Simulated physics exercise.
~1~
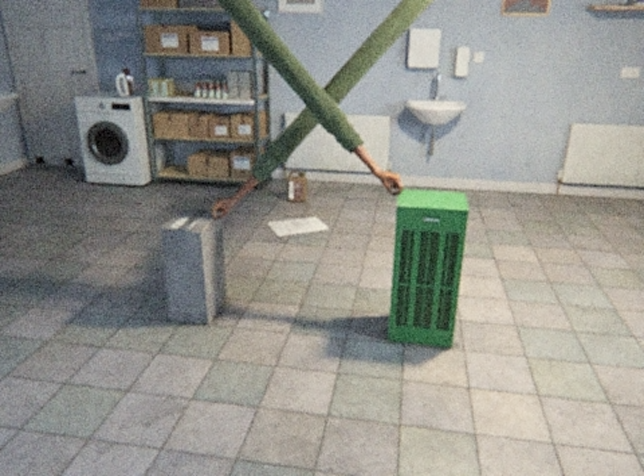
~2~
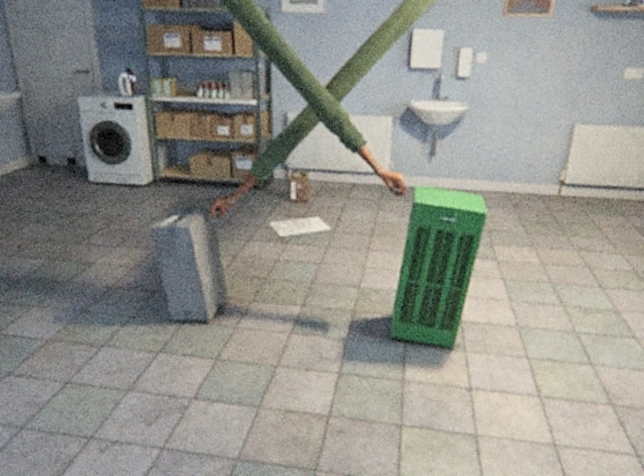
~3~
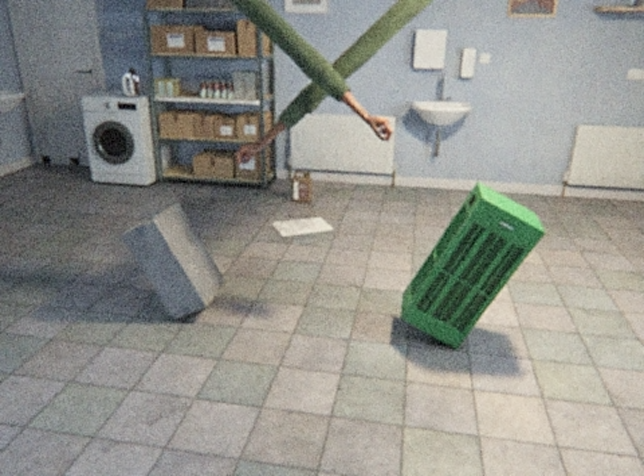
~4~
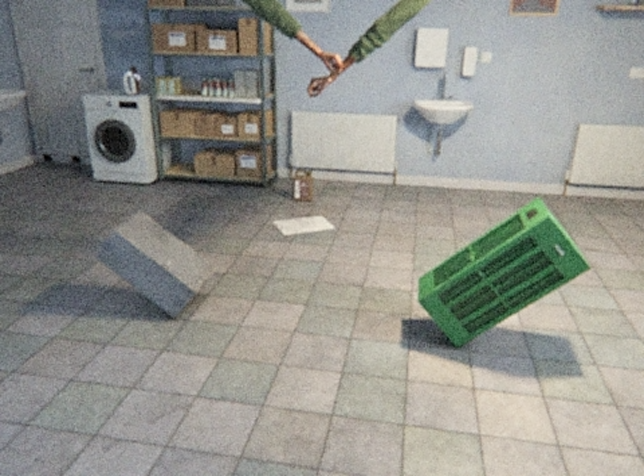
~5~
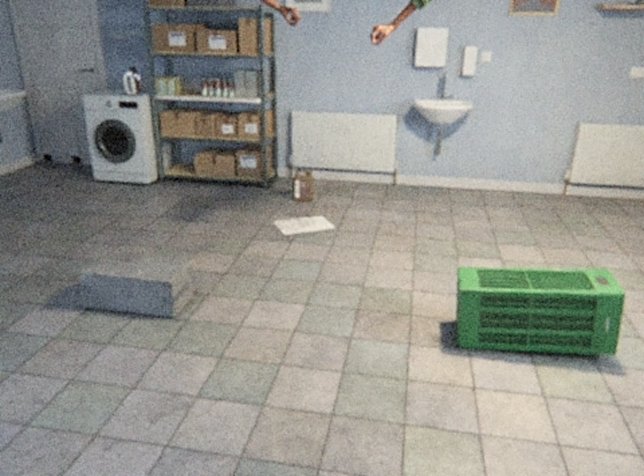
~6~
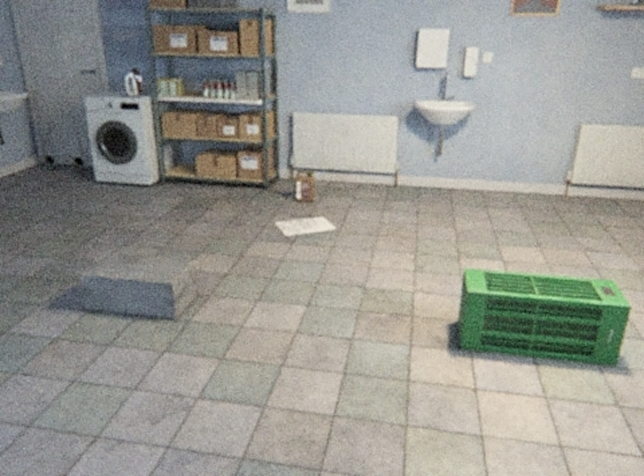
A tall green crate on the right and a smaller grey parcel on the left stand on a tiled floor in a utility room, seen from the front and slightly above. Two crossed green-sleeved arms reach down to their tops, with a washing machine, shelves of boxes and a sink behind. The crate starts to tip right and the parcel left as the hands draw away. Both lean farther outward while the arms withdraw upward. Each drops onto its side, and they lie apart on the tiles with the arms gone.
